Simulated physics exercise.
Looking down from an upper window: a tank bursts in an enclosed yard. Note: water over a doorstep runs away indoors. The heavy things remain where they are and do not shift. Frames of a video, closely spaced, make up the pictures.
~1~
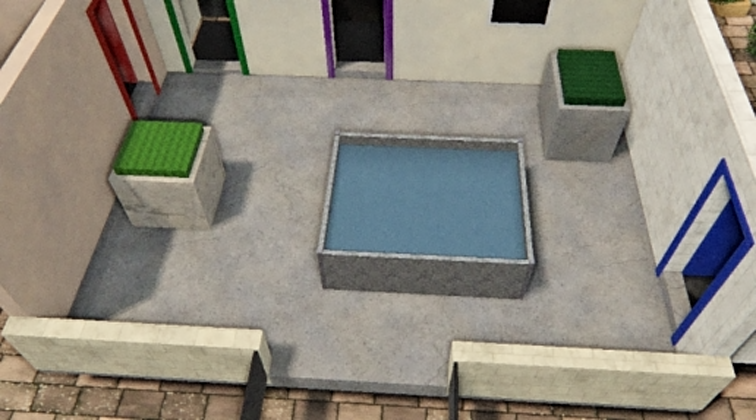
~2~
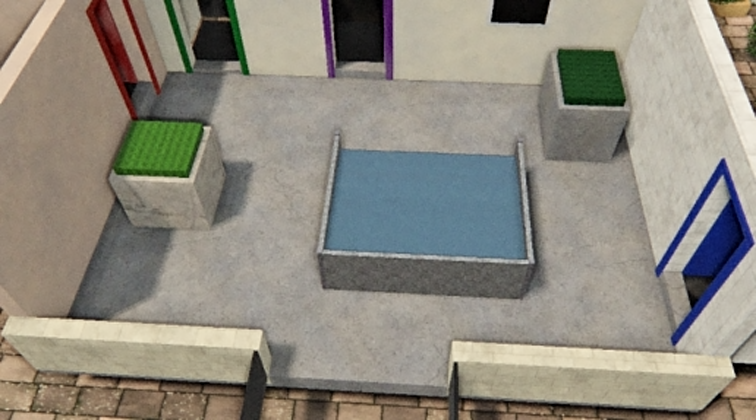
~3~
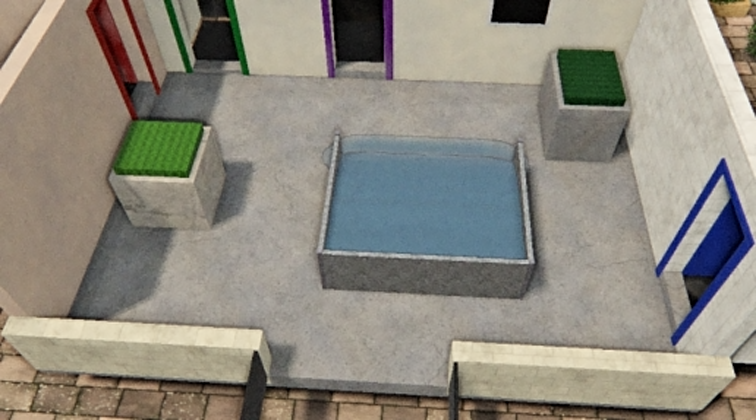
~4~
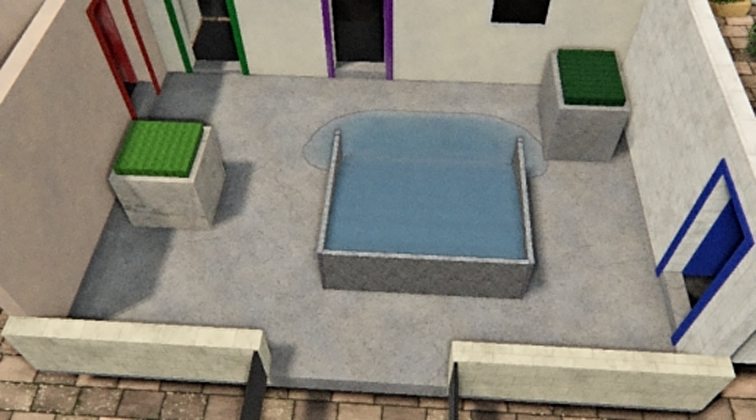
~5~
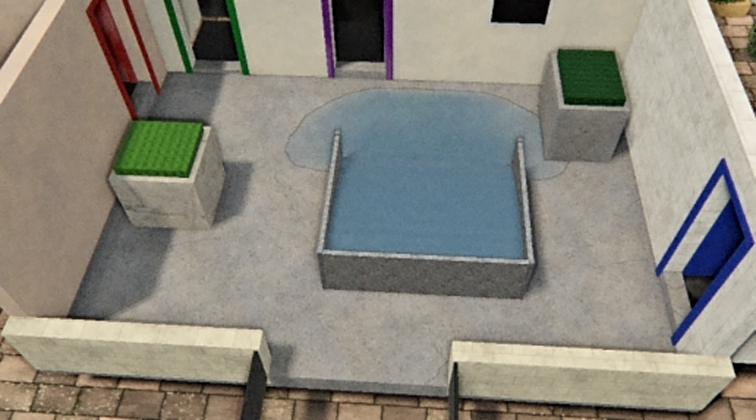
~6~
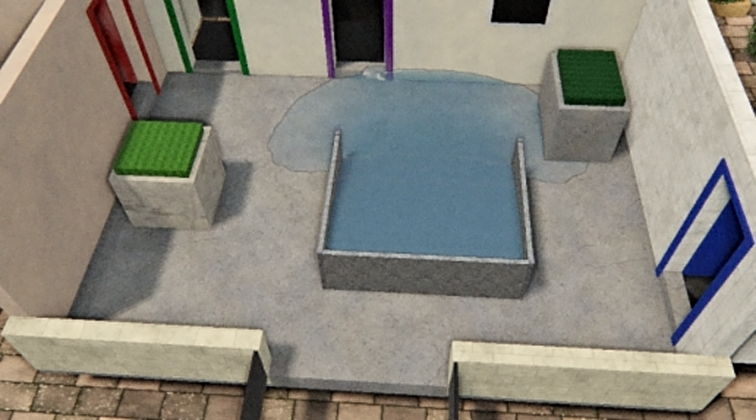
Water pours from the open far side of a gray tank and spreads across the yard.
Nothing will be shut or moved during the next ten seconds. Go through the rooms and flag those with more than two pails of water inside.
Purple door - flagged, blue door - not flagged, green door - flagged, red door - not flagged.
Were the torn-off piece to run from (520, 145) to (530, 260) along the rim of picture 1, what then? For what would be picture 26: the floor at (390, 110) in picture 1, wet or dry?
Answer: Awash.
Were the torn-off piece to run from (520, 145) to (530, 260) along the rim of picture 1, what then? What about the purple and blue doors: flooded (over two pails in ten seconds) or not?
The purple door falls short, the blue door exceeds the limit.
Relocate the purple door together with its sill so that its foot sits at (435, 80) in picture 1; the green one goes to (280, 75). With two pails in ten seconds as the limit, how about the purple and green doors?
Taking them in turn, the purple door crosses the limit and the green door crosses the limit.
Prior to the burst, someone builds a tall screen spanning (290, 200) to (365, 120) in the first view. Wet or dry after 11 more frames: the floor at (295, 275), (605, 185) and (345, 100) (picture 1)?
Taking the points in the order given, they are inundated, high and dry and inundated.
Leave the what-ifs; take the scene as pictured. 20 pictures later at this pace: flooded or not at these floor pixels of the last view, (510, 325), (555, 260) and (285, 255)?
The three points read clear, soaked through and clear.
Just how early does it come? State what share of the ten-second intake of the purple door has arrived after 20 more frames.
Around 95 in a hundred.
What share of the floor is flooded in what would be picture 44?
About 95 percent.
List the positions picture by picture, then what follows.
The first frame shows the water tank at (426, 197) is whole and still.
In the second frame, the front is at a hidden place, out from the gap on the water tank's far side.
In the third frame, the front is at (331, 152), out from the gap on the water tank's far side.
In the fourth frame, the front is at (319, 135), out from the gap on the water tank's far side.
In the fifth frame, the front is at (310, 119), out from the gap on the water tank's far side.
In the sixth frame, the front is at (342, 79), out from the gap on the water tank's far side.
A moment on, water covers 30 % of the floor; the purple door over two buckets in, the blue door not reached, the green door not reached, the red door not reached.
Next, water covers 35 % of the floor; the purple door far over two buckets in, the blue door not reached, the green door wet at the sill, nothing in, the red door not reached.
Then, water covers 65 % of the floor; the purple door far over two buckets in, the blue door wet at the sill, nothing in, the green door under two buckets in, the red door wet at the sill, nothing in.
Later, water covers 95 % of the floor; the purple door far over two buckets in, the blue door under two buckets in, the green door over two buckets in, the red door wet at the sill, nothing in.
In the end, water covers 100 % of the floor; the purple door far over two buckets in, the blue door under two buckets in, the green door far over two buckets in, the red door wet at the sill, nothing in.
